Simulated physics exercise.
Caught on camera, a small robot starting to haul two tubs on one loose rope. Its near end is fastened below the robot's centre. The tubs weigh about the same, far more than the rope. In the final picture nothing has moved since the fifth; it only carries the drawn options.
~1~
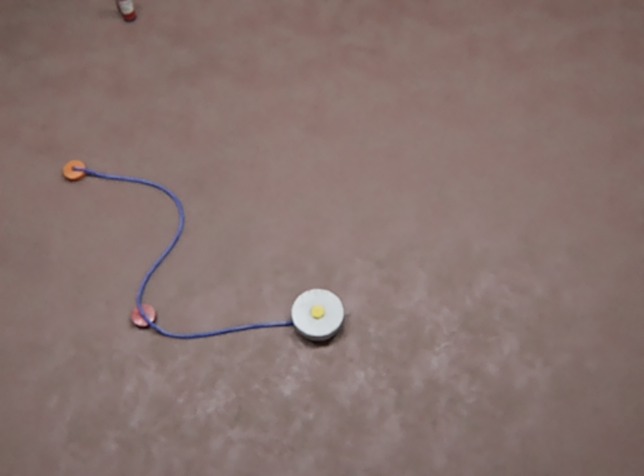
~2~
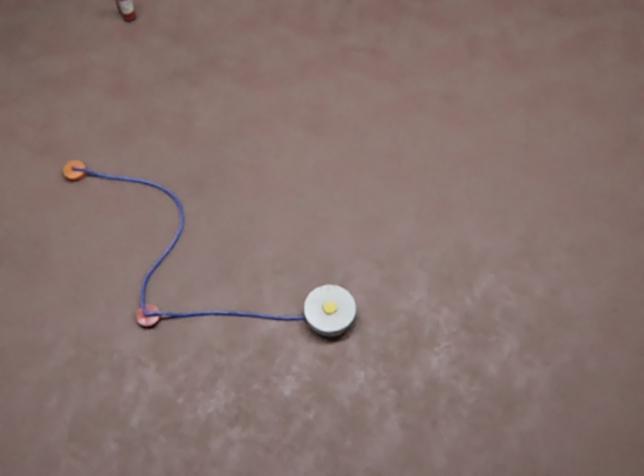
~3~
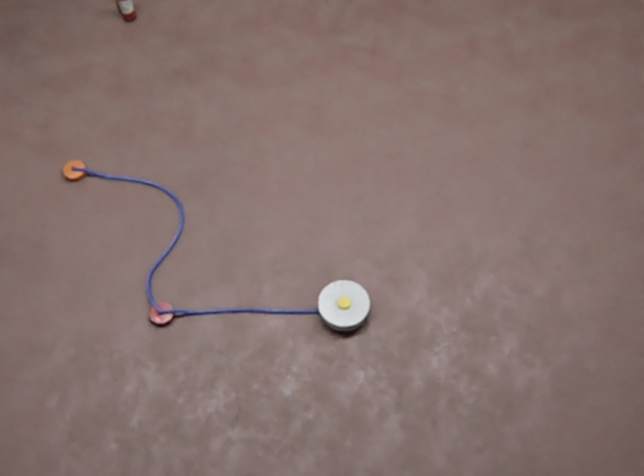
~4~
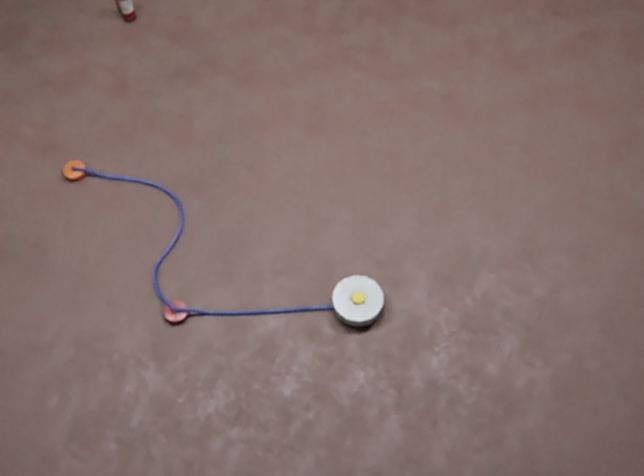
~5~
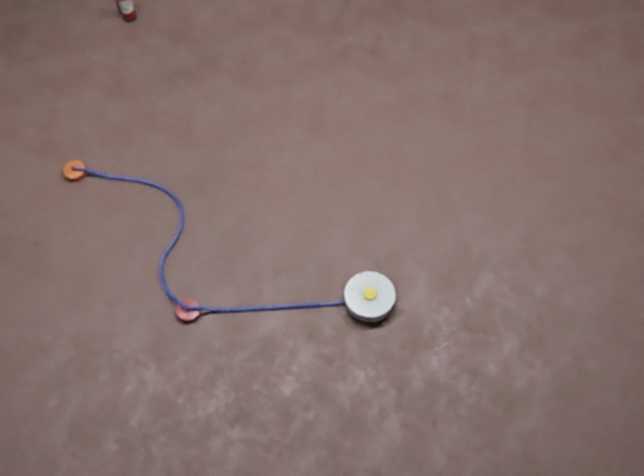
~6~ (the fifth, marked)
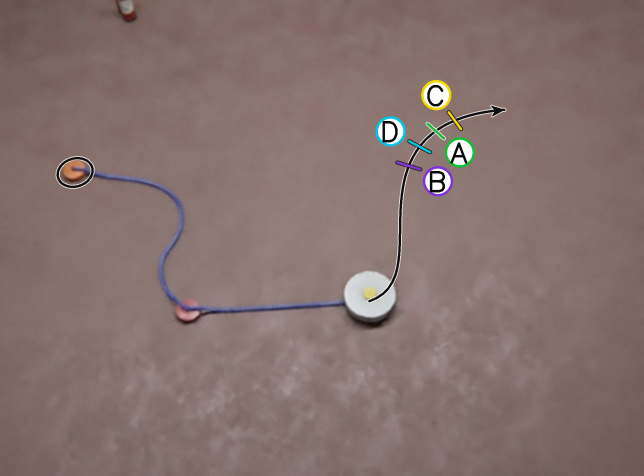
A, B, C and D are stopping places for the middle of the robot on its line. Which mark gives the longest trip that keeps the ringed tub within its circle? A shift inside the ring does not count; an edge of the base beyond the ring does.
It can go as far as C.
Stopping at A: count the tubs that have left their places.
One.
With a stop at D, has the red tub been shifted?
Yes.
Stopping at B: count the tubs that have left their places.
By then, one.
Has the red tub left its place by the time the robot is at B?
Yes.
On the marked copy, A at (436, 131); B at (409, 166); C at (455, 121); D at (420, 147); the ring at (75, 172); the route from (369, 301) via (406, 175) to (504, 110).
Taking C. A third of the way, robot (401, 229); orange tub (74, 170); red tub (241, 298).
Two thirds of the way, robot (411, 157); orange tub (74, 170); red tub (288, 257).
When it is over, robot (456, 116); orange tub (77, 171); red tub (322, 192); the ringed tub at the far end is still in its ring.
As for the rest, A is safe but short; B is safe but short; D is safe but short.
